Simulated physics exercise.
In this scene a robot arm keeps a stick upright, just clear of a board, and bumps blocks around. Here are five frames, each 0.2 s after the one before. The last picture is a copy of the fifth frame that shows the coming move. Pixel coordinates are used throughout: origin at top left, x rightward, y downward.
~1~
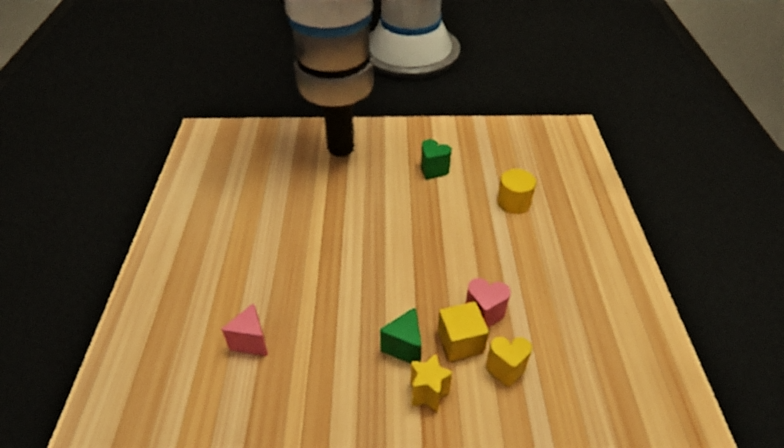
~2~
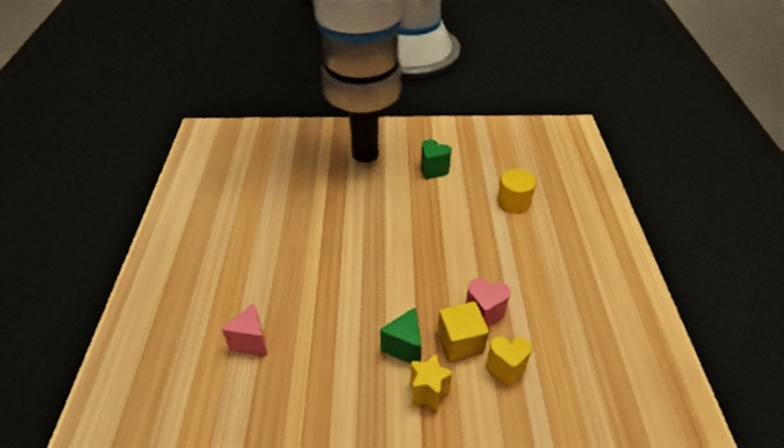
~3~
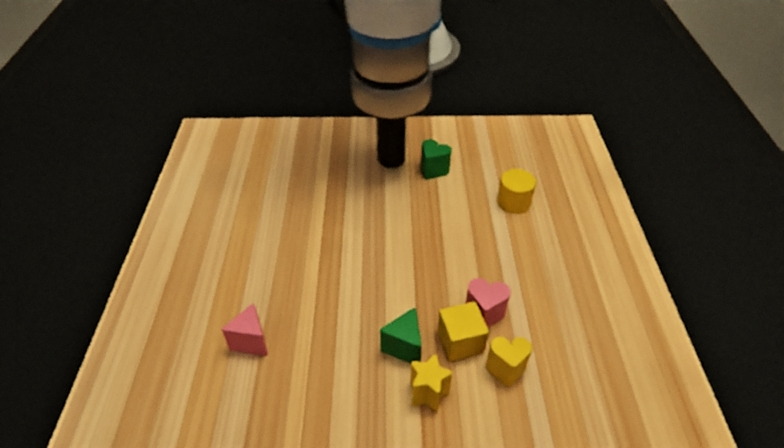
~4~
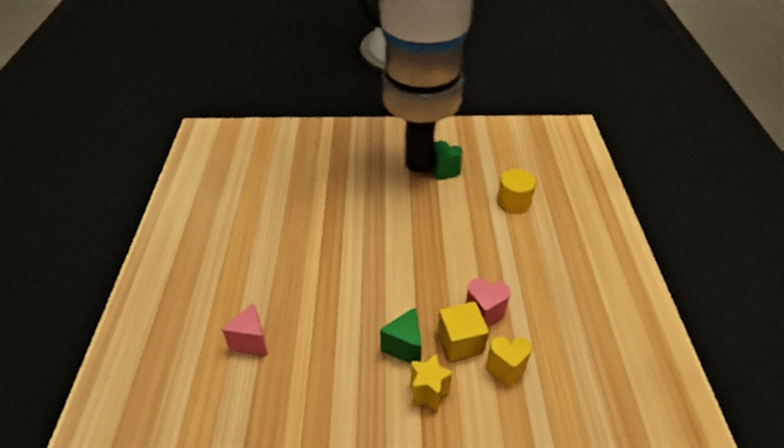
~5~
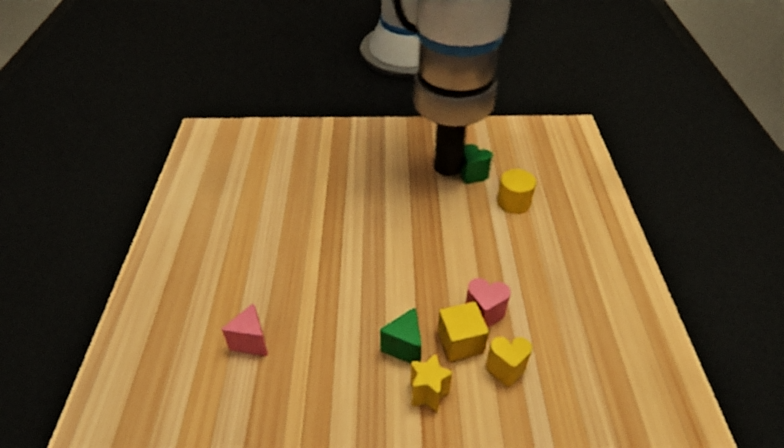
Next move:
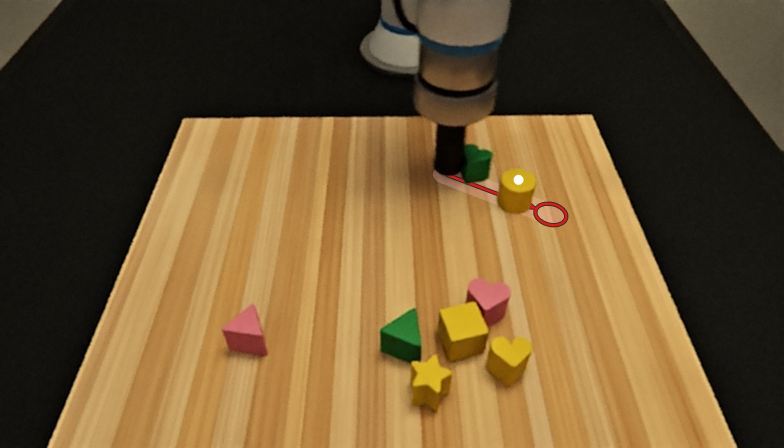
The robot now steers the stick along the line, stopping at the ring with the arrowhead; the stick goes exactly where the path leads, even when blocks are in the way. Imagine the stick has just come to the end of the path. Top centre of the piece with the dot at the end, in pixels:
It will likely be found at (586, 209).
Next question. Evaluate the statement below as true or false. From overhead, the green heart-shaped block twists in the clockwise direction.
The statement is incorrect.
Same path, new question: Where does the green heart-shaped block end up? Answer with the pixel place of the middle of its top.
Roughly at (511, 156).
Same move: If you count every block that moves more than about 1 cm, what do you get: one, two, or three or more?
My guess is two.
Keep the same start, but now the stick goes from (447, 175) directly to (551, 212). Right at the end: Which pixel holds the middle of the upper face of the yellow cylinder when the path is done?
The spot you're after is about (583, 210) in the image.
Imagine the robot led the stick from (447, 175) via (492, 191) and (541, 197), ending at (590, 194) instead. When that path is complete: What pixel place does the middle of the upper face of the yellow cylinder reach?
The spot you're after is about (567, 198) in the image.
The line goes straight from (447, 175) to (551, 214); the dot is on the yellow cylinder.
On the path given first. One third of the way, stick (482, 181); green heart-shaped block (505, 156), turned 30° anticlockwise.
Two thirds of the way, stick (517, 194); green heart-shaped block (511, 156), turned 50° anticlockwise; yellow cylinder (550, 193).
At the end, stick (553, 207); green heart-shaped block (511, 156), turned 50° anticlockwise; yellow cylinder (586, 209).
